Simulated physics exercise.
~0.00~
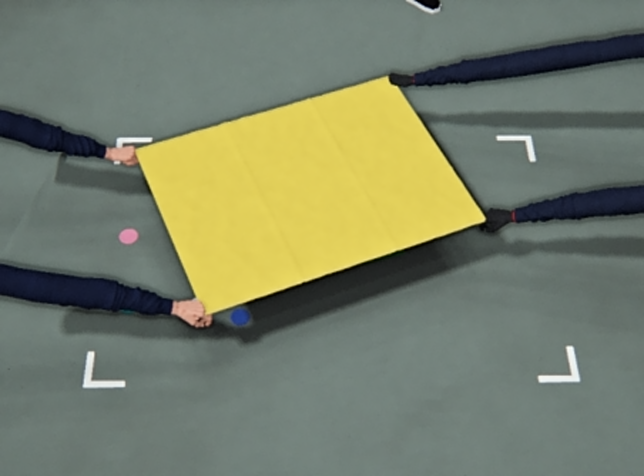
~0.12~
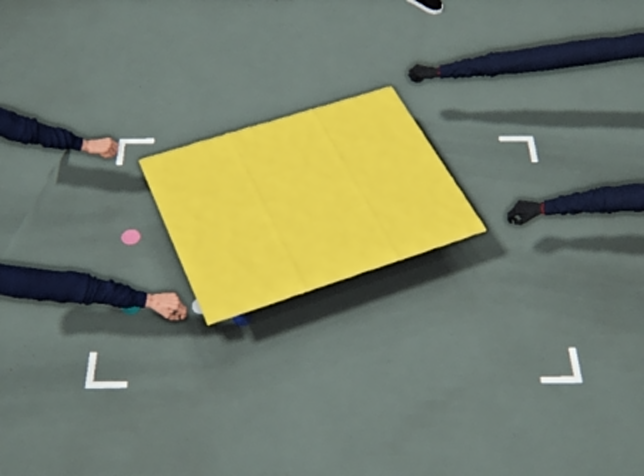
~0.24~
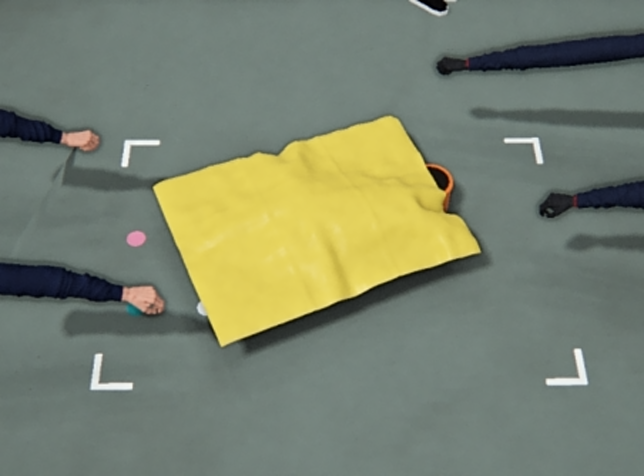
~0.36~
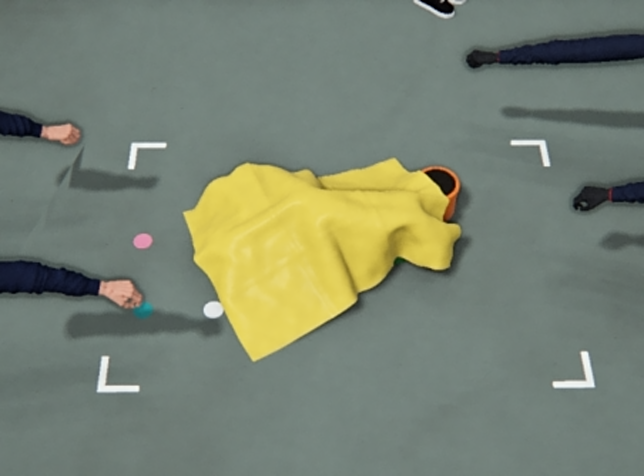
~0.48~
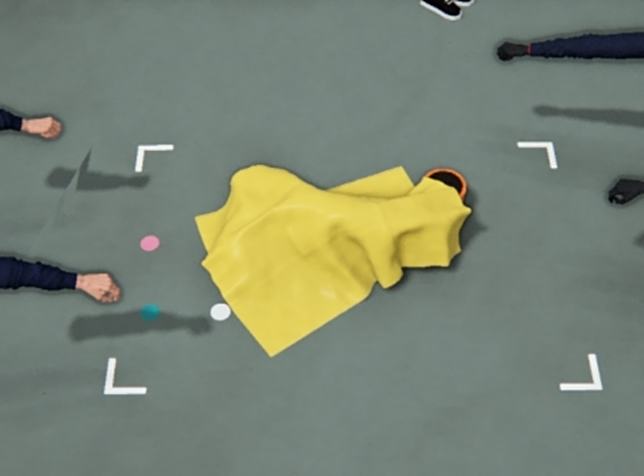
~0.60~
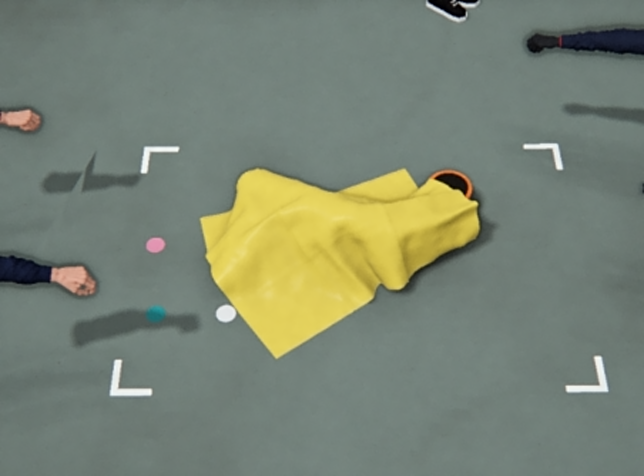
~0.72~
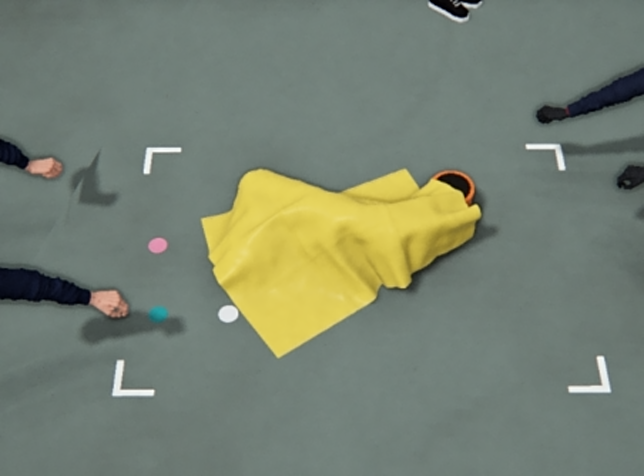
A yellow tarp, held flat by four hands above a grey floor, was let go and dropped, crumpling over some upright things, with an orange-rimmed object peeking out. It covered a blue disc, while the pink, teal and white discs stayed uncovered.
